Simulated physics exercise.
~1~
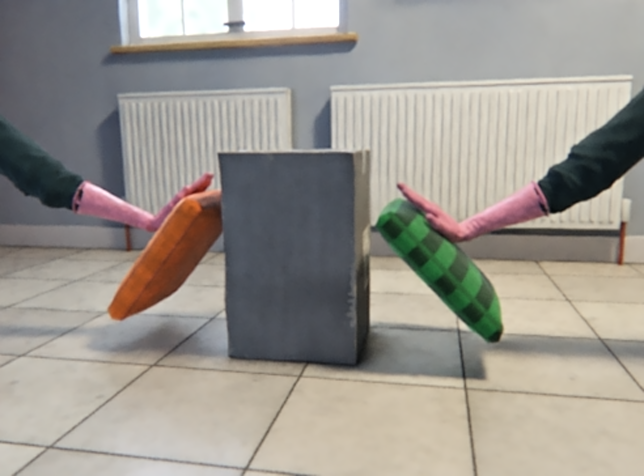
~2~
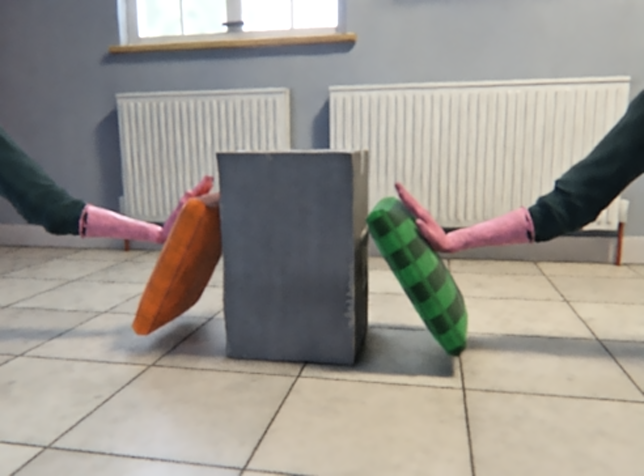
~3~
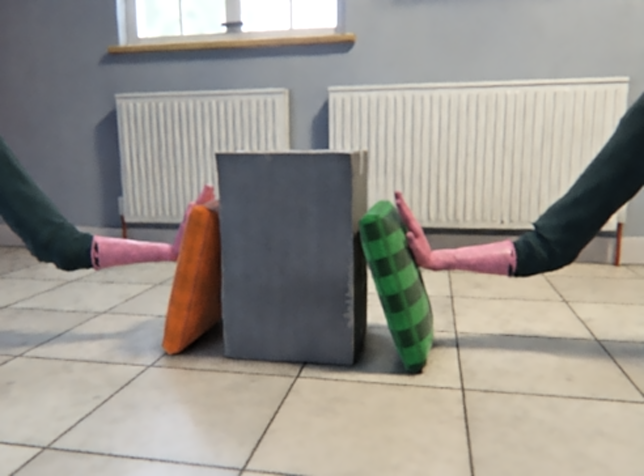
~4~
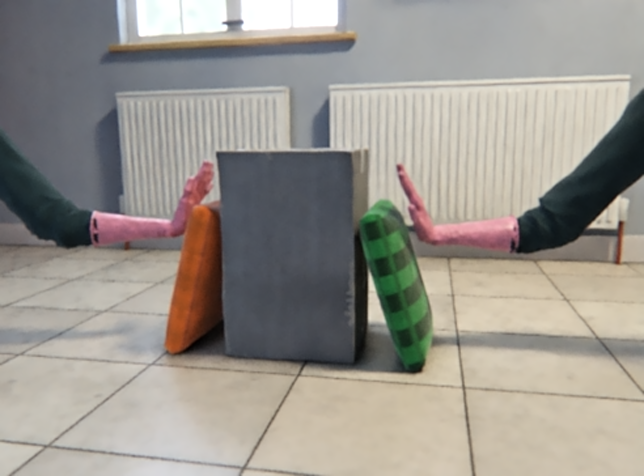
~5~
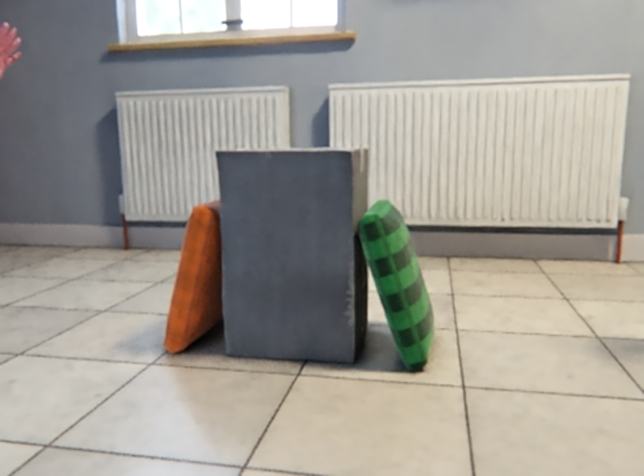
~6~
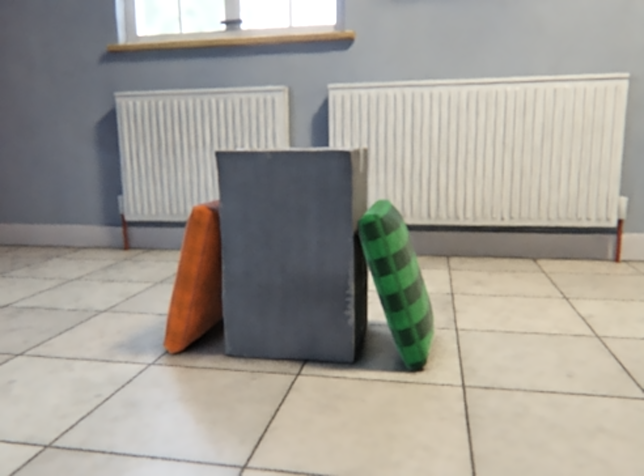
Two pink-gloved hands lowering an orange and a green cushion against a grey box, then withdrawing, leaving both cushions leaning.
